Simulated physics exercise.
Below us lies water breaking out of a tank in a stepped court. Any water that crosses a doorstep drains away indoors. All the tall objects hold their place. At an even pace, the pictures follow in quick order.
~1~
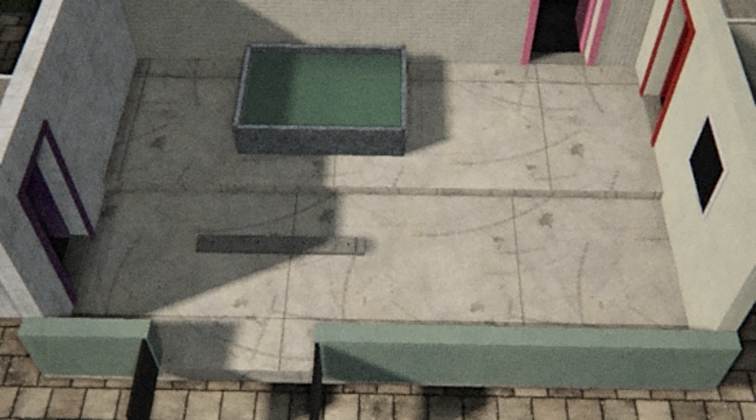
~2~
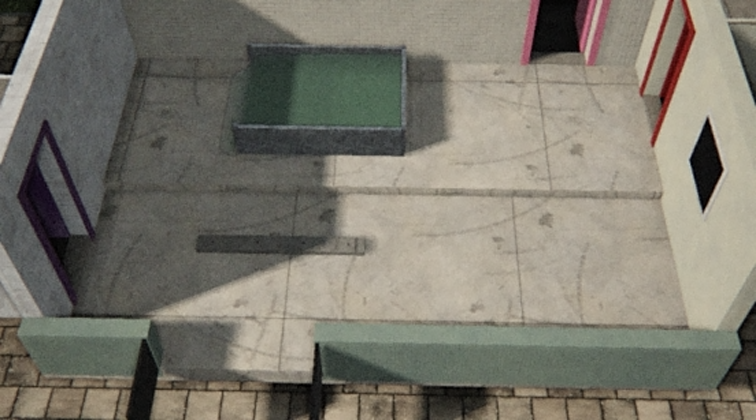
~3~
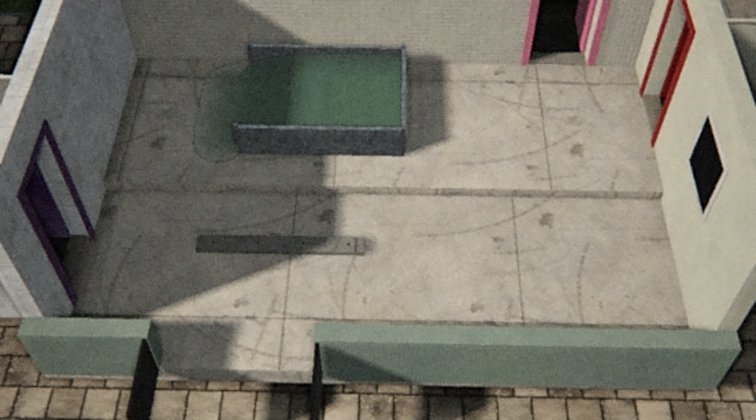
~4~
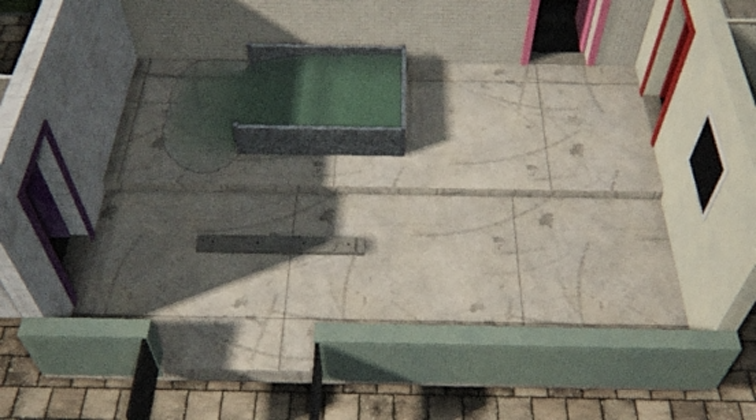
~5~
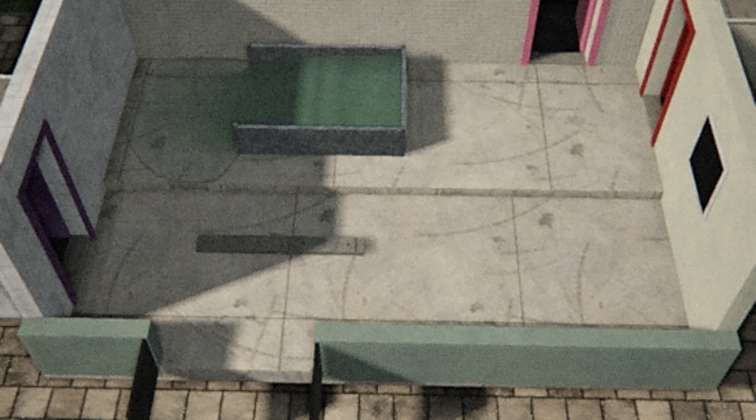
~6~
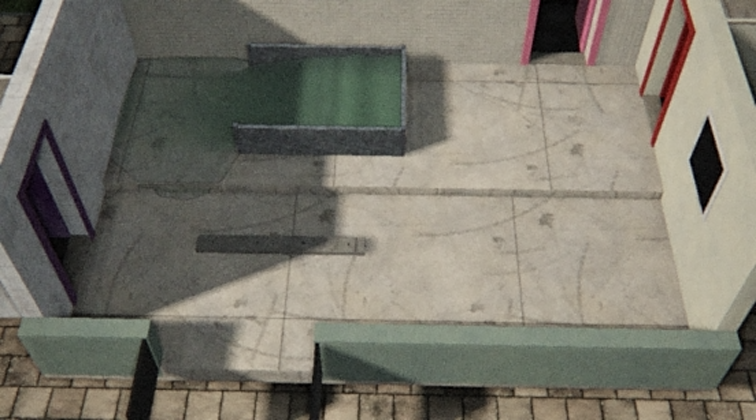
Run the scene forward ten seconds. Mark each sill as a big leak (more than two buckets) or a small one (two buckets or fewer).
Pink door: Small; red door: Small; purple door: Small.
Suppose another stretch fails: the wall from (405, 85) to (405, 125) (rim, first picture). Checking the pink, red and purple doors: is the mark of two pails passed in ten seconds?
Result - pink tops the mark, red tops the mark, purple does not reach it.
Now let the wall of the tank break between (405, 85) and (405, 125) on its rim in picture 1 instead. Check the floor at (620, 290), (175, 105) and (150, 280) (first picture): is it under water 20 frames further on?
Soaked, untouched, untouched.
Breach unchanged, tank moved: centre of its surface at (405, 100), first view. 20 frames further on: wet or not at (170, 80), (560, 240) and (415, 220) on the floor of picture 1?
I'd call them watered, still dry and still dry, in the order asked.
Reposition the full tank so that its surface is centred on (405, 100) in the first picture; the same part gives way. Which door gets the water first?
I'd pick the purple door.
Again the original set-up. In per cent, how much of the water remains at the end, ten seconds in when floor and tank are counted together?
Estimate: 80 per cent.
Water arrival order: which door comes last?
That would be the one in red.
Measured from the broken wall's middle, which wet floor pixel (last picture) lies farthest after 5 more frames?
The wet point farthest out is around (96, 230).
A moment on, water covers 15 % of the floor; the pink door not reached, the red door not reached, the purple door not reached.
Next, water covers 20 % of the floor; the pink door not reached, the red door not reached, the purple door wet at the sill, nothing in.
Then, water covers 30 % of the floor; the pink door not reached, the red door not reached, the purple door wet at the sill, nothing in.
Later, water covers 55 % of the floor; the pink door wet at the sill, nothing in, the red door not reached, the purple door wet at the sill, nothing in.
In the end, water covers 75 % of the floor; the pink door wet at the sill, nothing in, the red door wet at the sill, nothing in, the purple door under two buckets in.
